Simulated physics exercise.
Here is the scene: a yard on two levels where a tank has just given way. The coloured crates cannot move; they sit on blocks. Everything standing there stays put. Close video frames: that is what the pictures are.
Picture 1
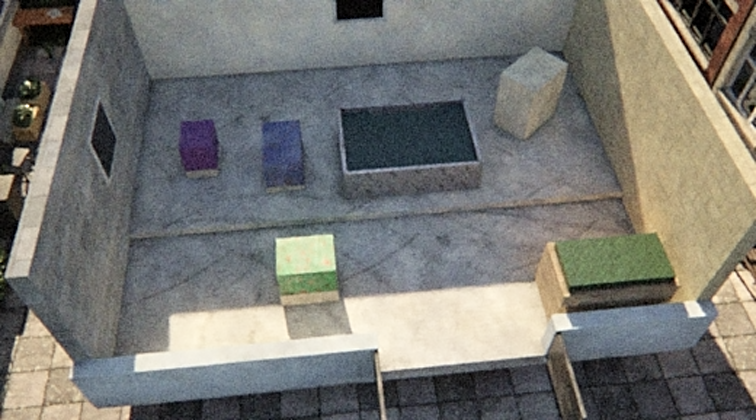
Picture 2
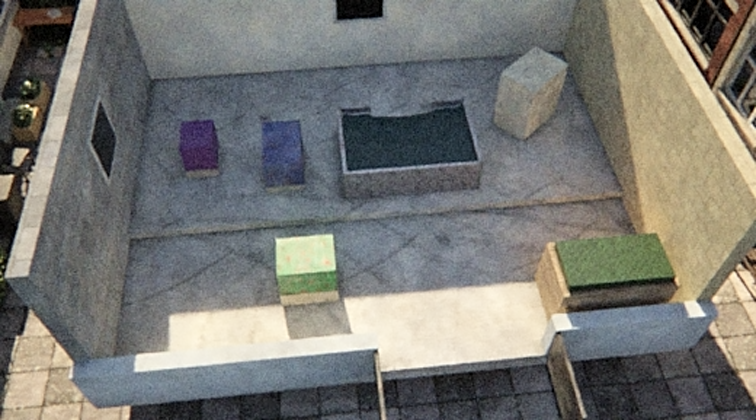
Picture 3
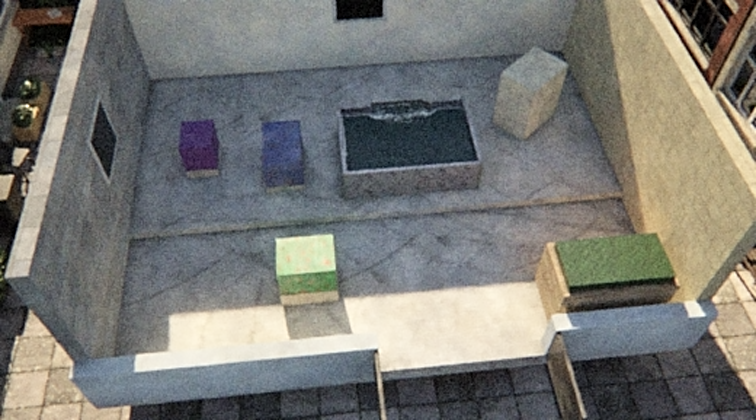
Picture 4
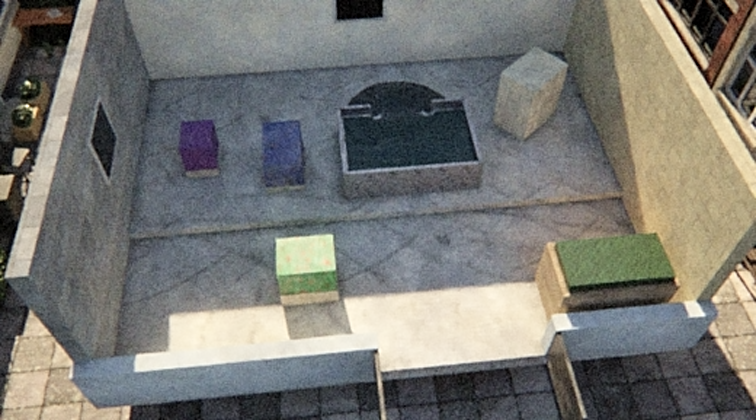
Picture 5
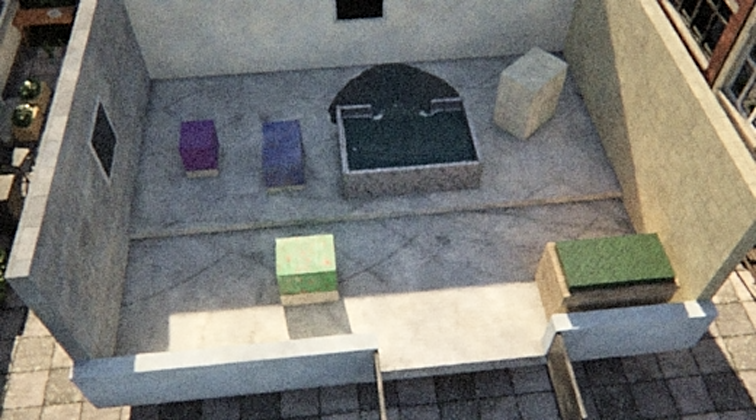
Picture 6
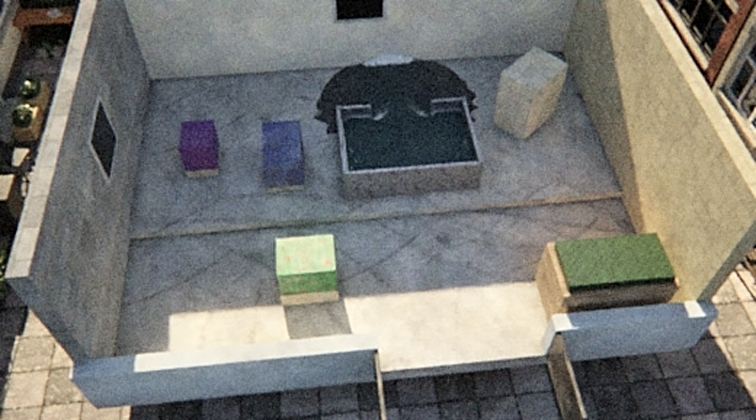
In a walled yard set with coloured blocks, the water in a stone tank lay still, then broke out through the far side and spread in a dark, widening pool across the floor behind it.
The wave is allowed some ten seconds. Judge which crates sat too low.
The purple crate was not too low. The blue crate was not too low. The green crate was not too low.
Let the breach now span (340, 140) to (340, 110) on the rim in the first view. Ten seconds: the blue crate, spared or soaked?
As far as I can tell, the blue crate is overrun.
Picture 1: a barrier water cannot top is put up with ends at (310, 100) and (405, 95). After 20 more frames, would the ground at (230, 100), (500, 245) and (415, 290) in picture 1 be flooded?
Taking the three spots in order: Soaked, spared, spared.
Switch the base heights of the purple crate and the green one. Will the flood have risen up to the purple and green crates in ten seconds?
Purple crate: Untouched; green crate: Untouched.
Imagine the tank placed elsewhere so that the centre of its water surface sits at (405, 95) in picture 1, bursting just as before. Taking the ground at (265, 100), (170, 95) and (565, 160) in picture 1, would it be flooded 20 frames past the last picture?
Taking the three spots in order: Swamped, swamped, swamped.
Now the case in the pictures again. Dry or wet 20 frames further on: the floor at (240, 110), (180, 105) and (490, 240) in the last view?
First inundated, second inundated, third spared.
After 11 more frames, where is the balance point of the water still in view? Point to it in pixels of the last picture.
(398, 120).
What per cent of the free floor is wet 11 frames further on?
Around 20 percent, give or take.
A moment on, water covers 10 % of the floor; the purple crate not reached, the blue crate not reached, the green crate not reached.
Next, water covers 20 % of the floor; the purple crate not reached, the blue crate not reached, the green crate not reached.
Then, water covers 35 % of the floor; the purple crate water round its plinth, the blue crate water round its plinth, the green crate not reached.
Later, water covers 60 % of the floor; the purple crate water round its plinth, the blue crate water round its plinth, the green crate not reached.
In the end, water covers 90 % of the floor; the purple crate stayed above the water, the blue crate stayed above the water, the green crate stayed above the water.
